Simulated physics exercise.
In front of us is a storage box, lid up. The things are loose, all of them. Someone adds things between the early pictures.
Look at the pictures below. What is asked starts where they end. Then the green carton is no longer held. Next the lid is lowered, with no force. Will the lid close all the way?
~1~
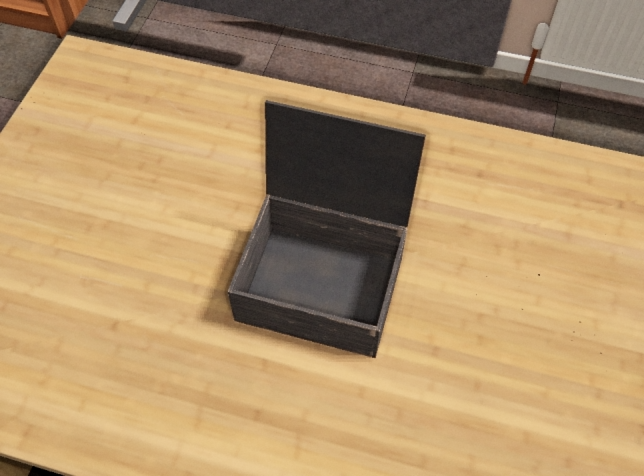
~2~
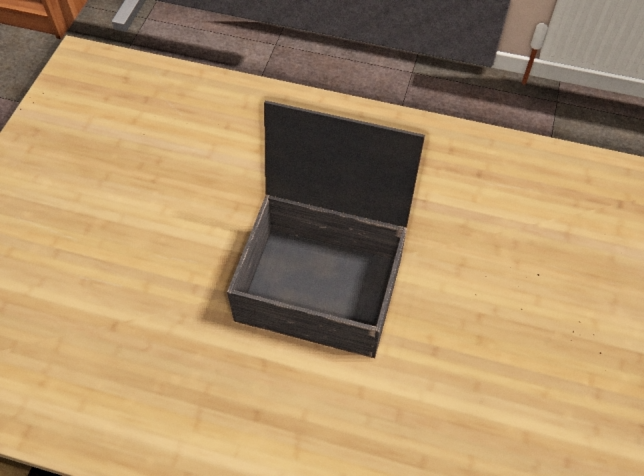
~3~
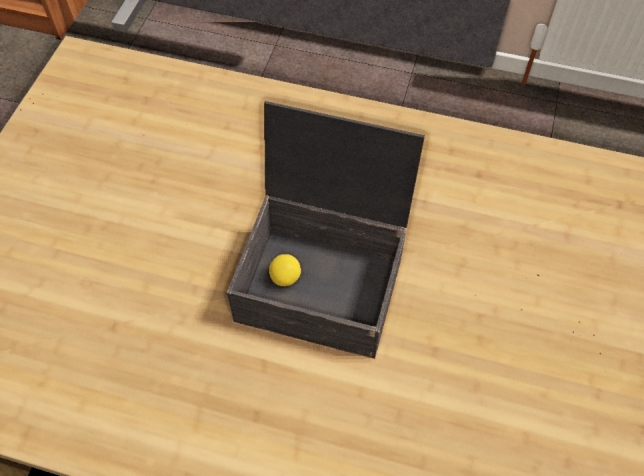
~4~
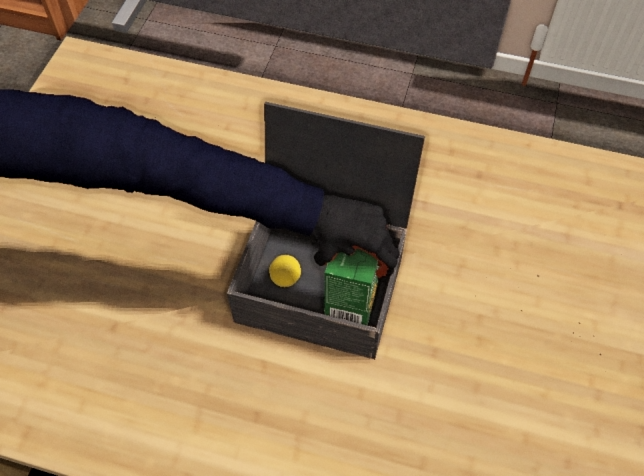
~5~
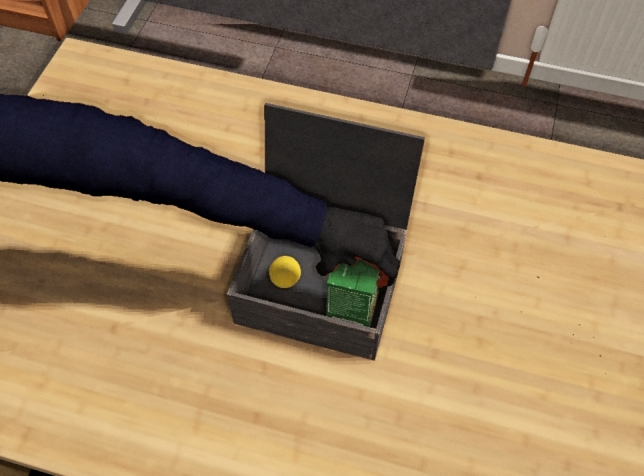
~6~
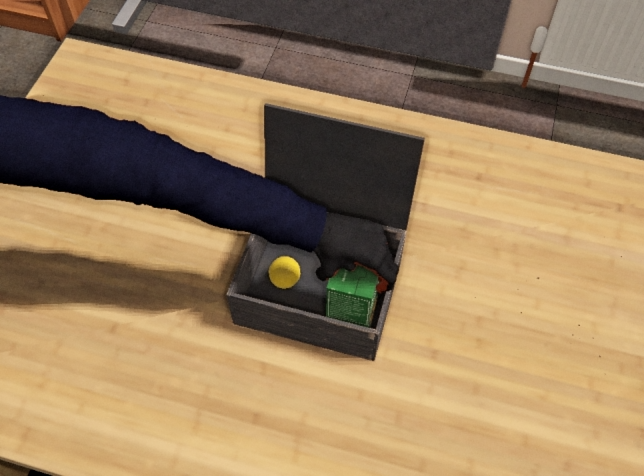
No, I expect the box to stay unclosed.
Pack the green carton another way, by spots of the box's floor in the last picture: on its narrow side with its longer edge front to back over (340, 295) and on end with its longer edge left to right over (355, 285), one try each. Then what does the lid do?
Trial 1: Lid lowered. Trial 2: Lid propped open.
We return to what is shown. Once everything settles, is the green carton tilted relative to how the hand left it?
Looking at the last picture, it is left as set.
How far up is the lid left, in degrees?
It stays some 35° above the rim.
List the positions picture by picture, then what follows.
In the first picture, the last thing is not in view yet.
In the second picture, the last thing is not in view yet.
In the third picture, the last thing is not in view yet; yellow lemon (285, 270).
The fourth picture shows coming down; green carton (352, 282); yellow lemon (285, 271).
The fifth picture shows coming down; green carton (354, 292); yellow lemon (285, 272).
The sixth picture shows put in, still held; green carton (353, 296); yellow lemon (285, 273).
Then, 1.20 s on from there, lid starting down.
Then, 1.60 s on from there, lid 57° above the rim.
Then, 1.80 s on from there, lid 32° above the rim.
Then, 3.80 s on from there, green carton resting near (353, 296).
In the end, lid 33° above the rim; both unmoved. At the end, from the last picture's camera, green carton near (353, 295).
